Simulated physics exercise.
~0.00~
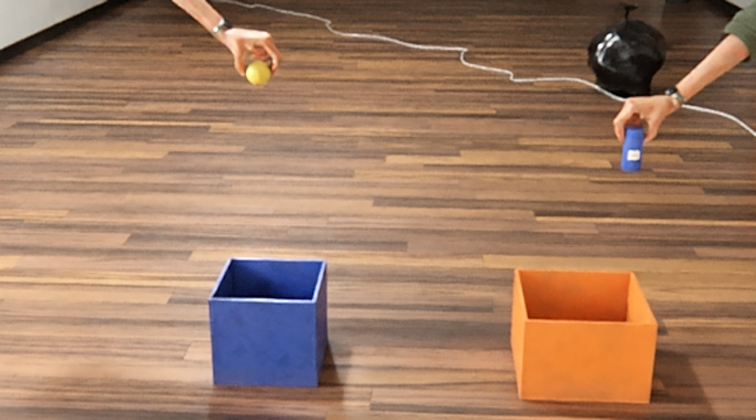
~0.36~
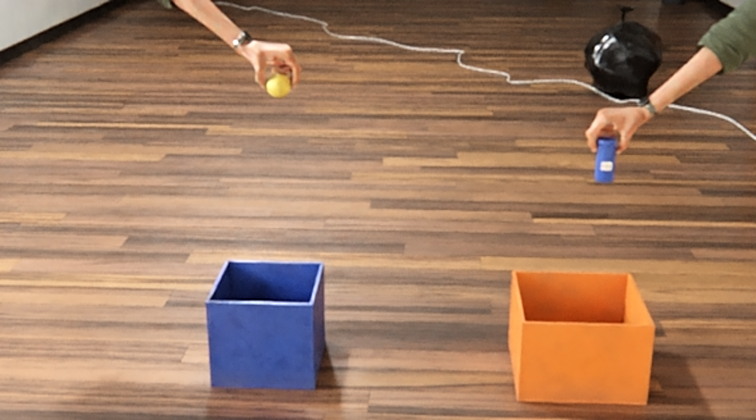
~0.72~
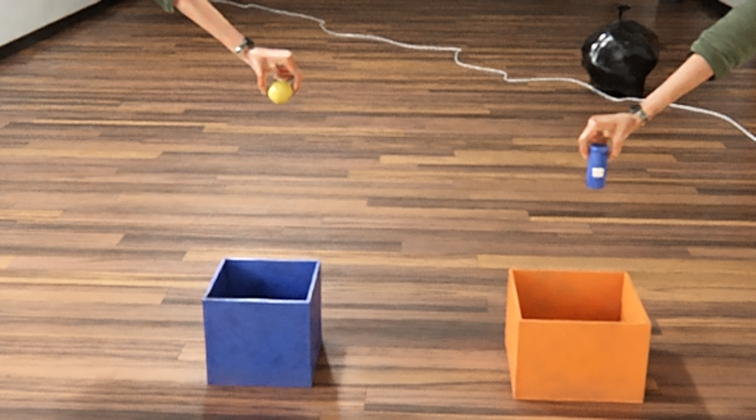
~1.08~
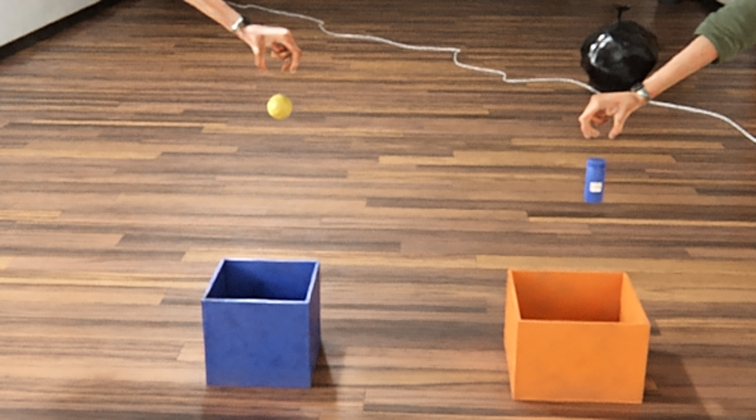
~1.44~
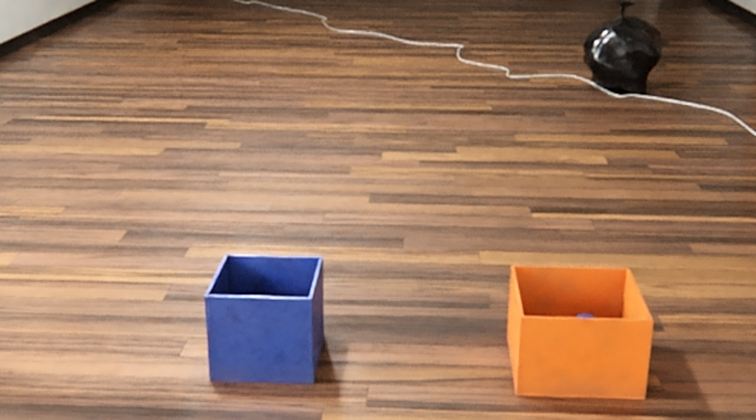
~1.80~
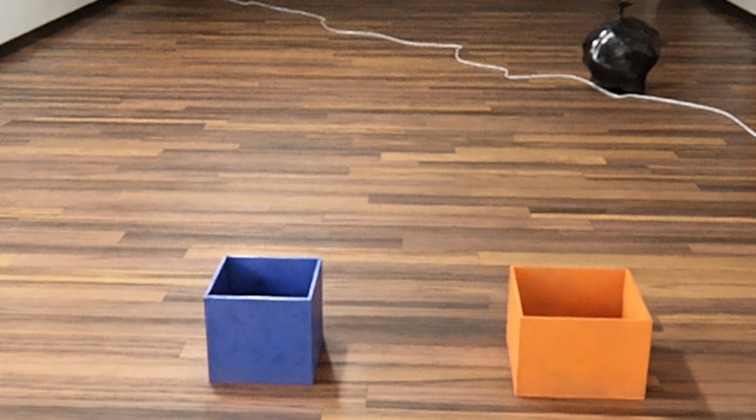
In the video, two hands hold a yellow lemon above a blue box and a blue shaker above an orange box, shift them slightly, then release both. The hands withdraw, the shaker drops into the orange box, and neither object remains visible at the end.
